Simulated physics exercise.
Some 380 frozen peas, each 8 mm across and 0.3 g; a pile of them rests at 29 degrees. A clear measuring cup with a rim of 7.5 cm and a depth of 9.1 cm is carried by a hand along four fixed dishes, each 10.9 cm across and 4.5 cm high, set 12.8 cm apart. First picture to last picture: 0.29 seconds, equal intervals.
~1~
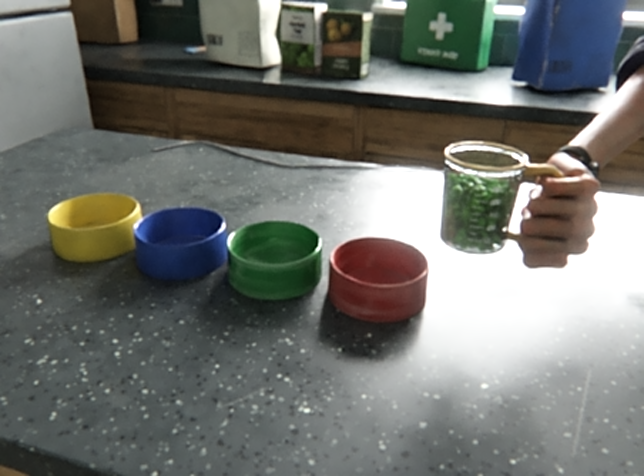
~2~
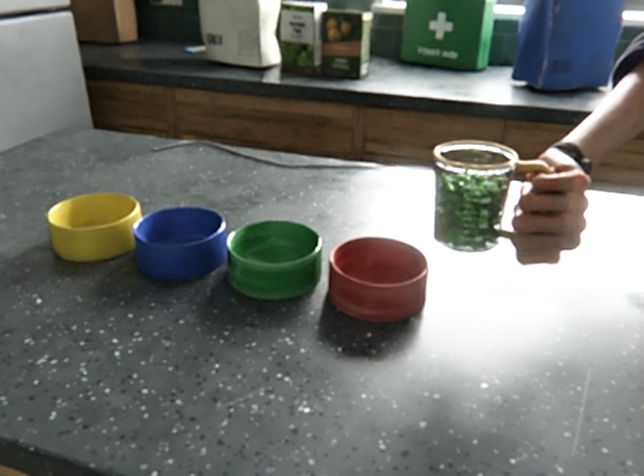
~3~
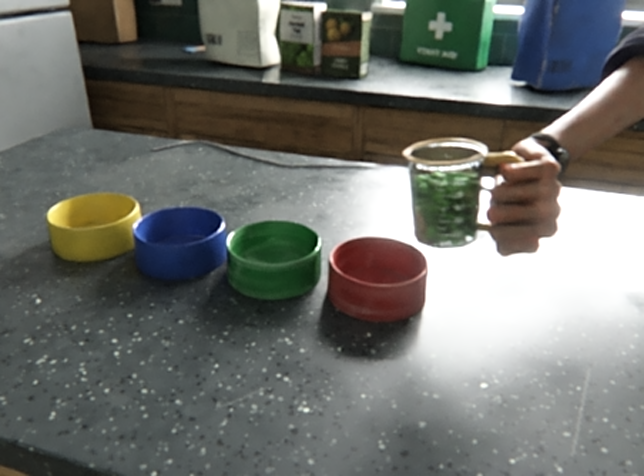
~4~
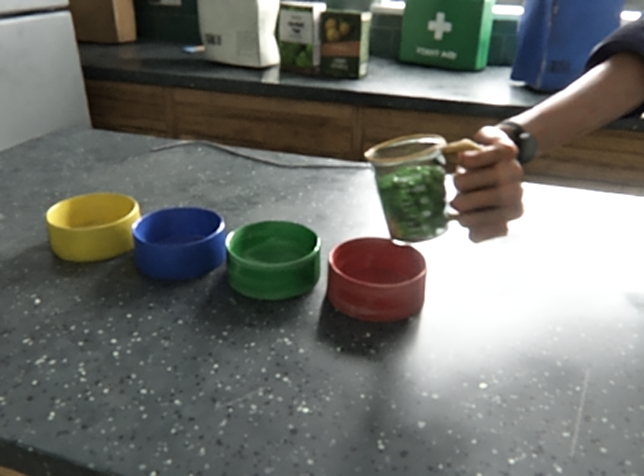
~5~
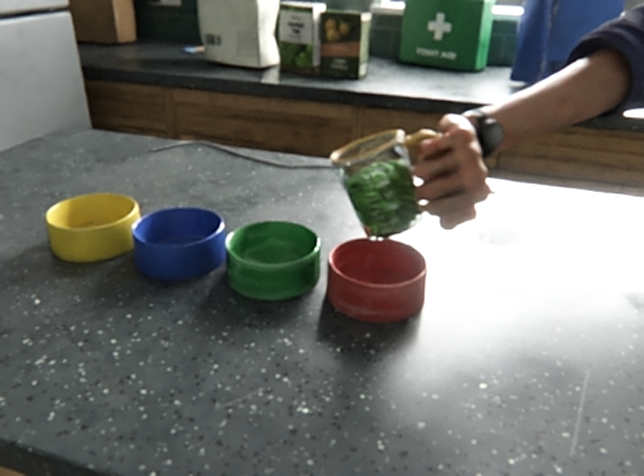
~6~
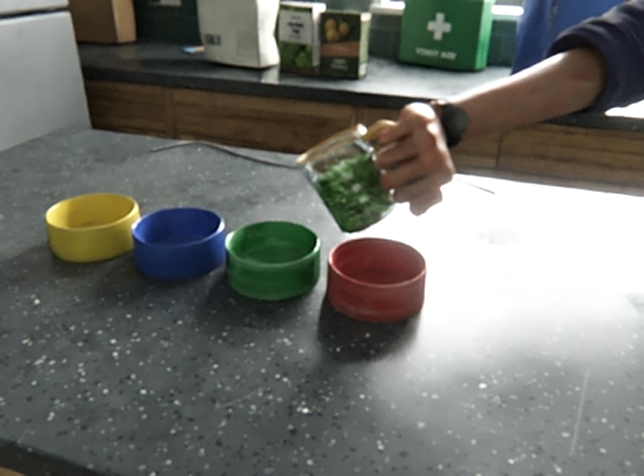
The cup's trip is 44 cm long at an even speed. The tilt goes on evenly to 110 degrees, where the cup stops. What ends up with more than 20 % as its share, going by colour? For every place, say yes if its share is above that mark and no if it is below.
Red dish: No, blue dish: No, green dish: No, yellow dish: Yes, counter: Yes.
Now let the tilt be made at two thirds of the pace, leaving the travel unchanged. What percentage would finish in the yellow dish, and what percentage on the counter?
In the yellow dish 90; on the counter 10.
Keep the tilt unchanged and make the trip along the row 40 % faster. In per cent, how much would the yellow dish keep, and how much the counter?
Yellow: 70; counter: 30.
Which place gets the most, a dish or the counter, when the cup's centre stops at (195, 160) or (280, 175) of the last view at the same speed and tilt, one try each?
I'd bet on blue for the first try and green for the second.
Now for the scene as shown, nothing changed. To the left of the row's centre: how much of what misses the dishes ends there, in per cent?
About 100 %.
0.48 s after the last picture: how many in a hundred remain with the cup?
95 %.
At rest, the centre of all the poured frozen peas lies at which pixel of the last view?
Close to pixel (78, 230).
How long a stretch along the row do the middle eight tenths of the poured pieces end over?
Length: About 26 cm.
Then, 0.29 s after the last picture, tilt 70 degrees; cup holds 100 %.
Then, 0.48 s after the last picture, tilt 96 degrees; cup holds 95 %, yellow 5 %.
Then, 0.79 s after the last picture, tilt 110 degrees; cup holds 10 %, yellow 50 %.
In the end, red 0 %, blue 0 %, green 0 %, yellow 60 %, counter 40 %.
